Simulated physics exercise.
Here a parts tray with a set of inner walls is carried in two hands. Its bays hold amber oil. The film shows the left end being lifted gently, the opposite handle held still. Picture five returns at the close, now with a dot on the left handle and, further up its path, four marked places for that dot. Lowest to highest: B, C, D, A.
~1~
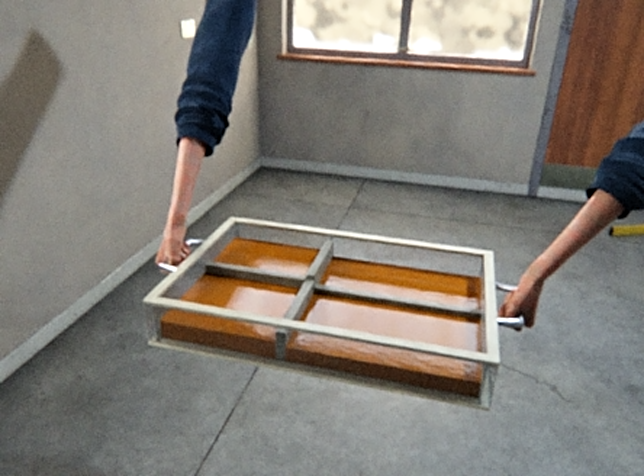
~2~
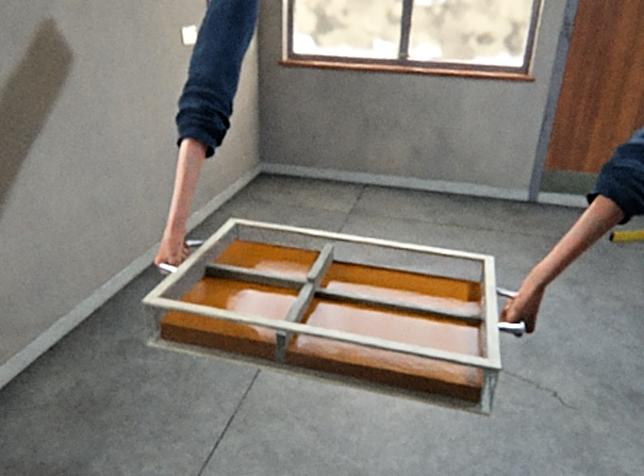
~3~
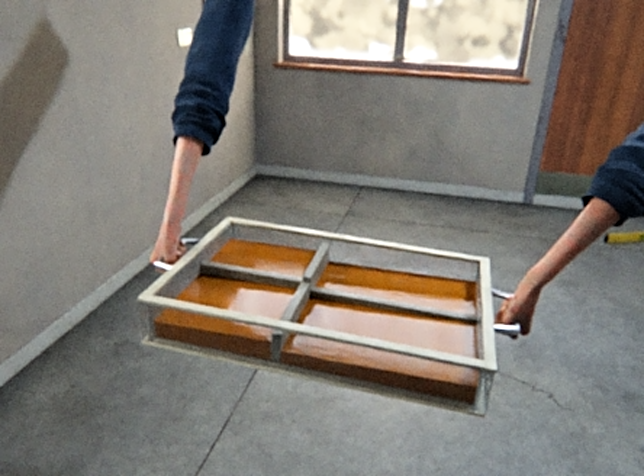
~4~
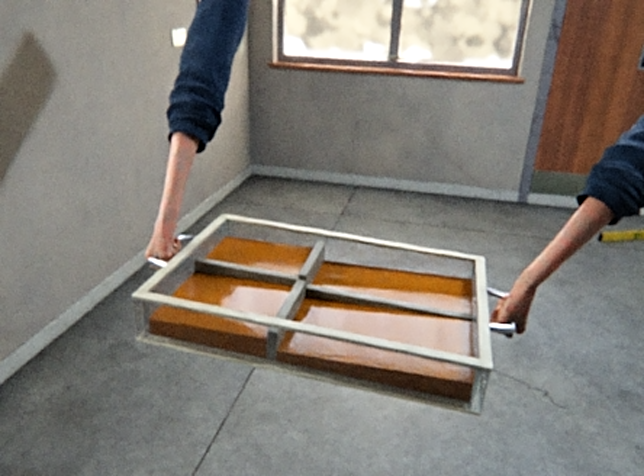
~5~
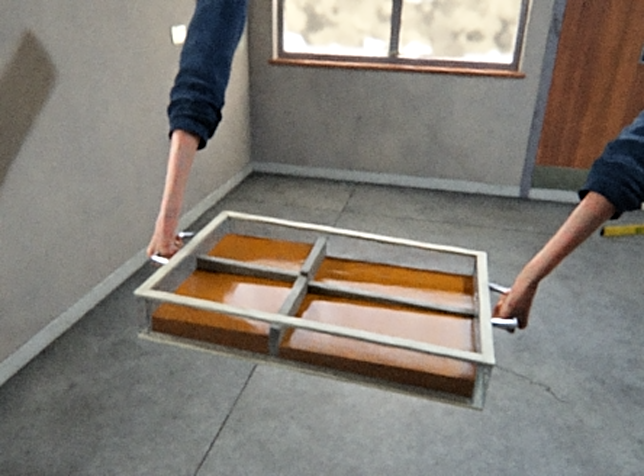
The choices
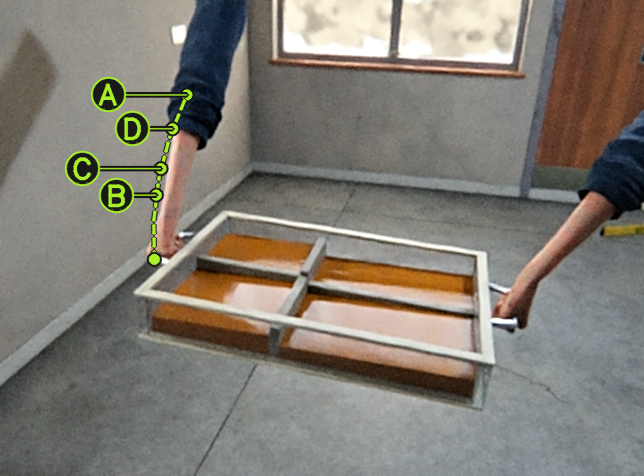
A divided tray of amber oil, held by its handles in two hands above a gray floor, tips very slightly down to the right and shifts a little, while the oil stays within its four bays.
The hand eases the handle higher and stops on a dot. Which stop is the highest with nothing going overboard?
It is B.
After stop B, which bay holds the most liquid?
The front right bay.
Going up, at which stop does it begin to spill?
C it is.
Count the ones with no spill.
One of them.
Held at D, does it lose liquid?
Yes, that goes wrong.
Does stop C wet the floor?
Yes, it does.
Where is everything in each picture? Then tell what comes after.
The tray is level; deepest in the back left bay, at (270, 259), shallowest in the front right; left handle at (176, 254), in the first picture.
Tipped about 1° down to the right; no wall is crossed; left handle at (176, 255), in the second picture.
Tipped about 2° down to the right; no wall is crossed; left handle at (172, 253), in the third picture.
Tipped about 3° down to the right; no wall is crossed; left handle at (167, 249), in the fourth picture.
Tipped about 3° down to the right; deepest in the back left bay, at (263, 254), shallowest in the front right; left handle at (168, 247), in the fifth picture.
In lime, A at (186, 94); B at (156, 195); C at (160, 168); D at (172, 128).
With A, about 49 % goes over the rim.
With B, nothing spills; the front right bay holds the most.
With C, about 9 % goes over the rim.
With D, about 36 % goes over the rim.
